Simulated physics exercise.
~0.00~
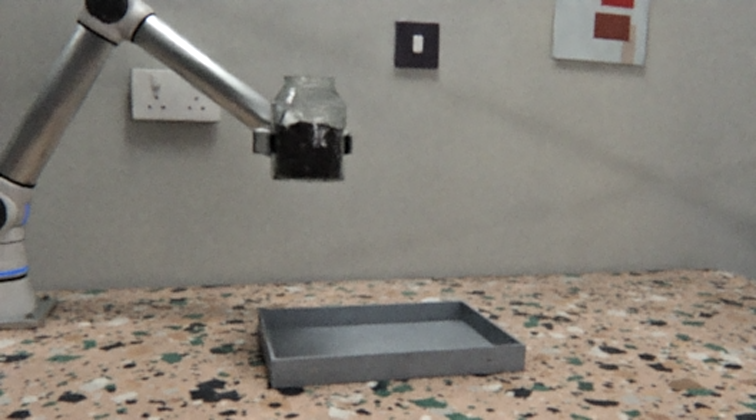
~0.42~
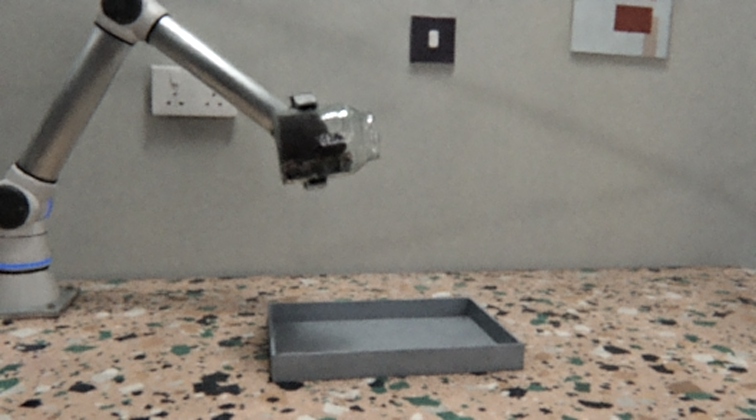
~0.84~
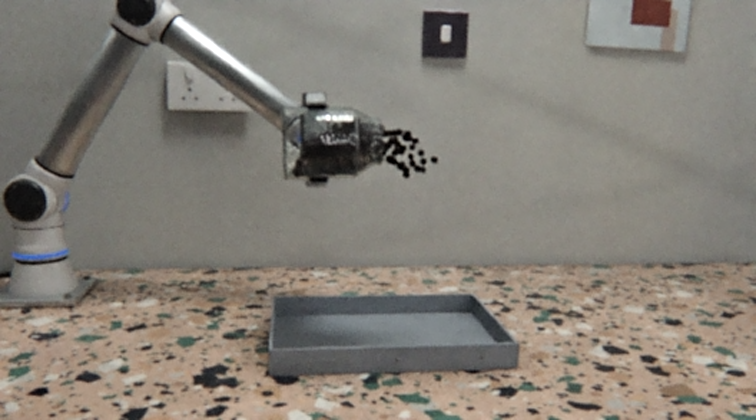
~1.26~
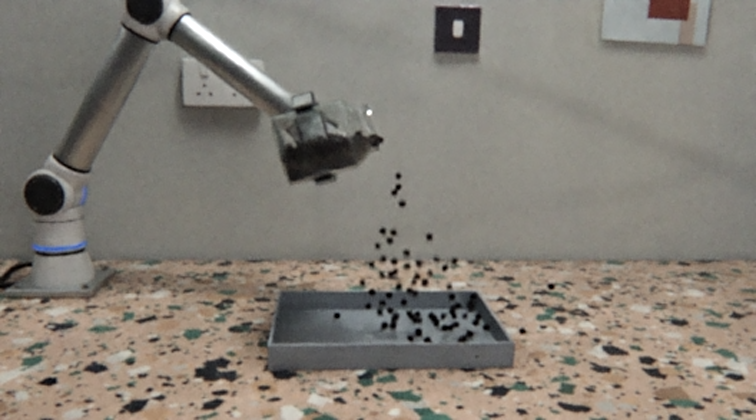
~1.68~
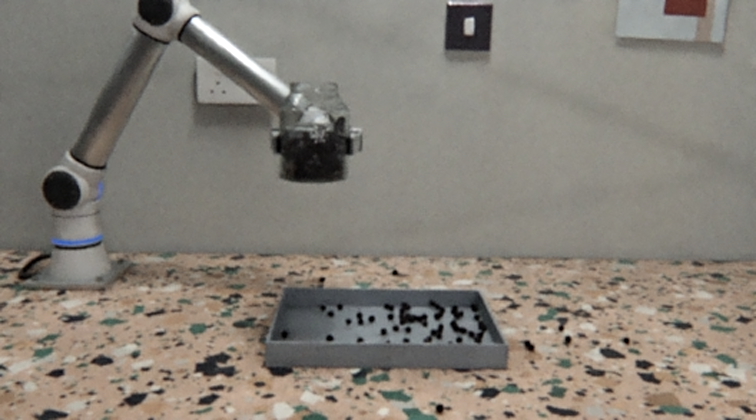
Above a gray tray, a robot arm tips a jar, spills some black beads, and rights it.
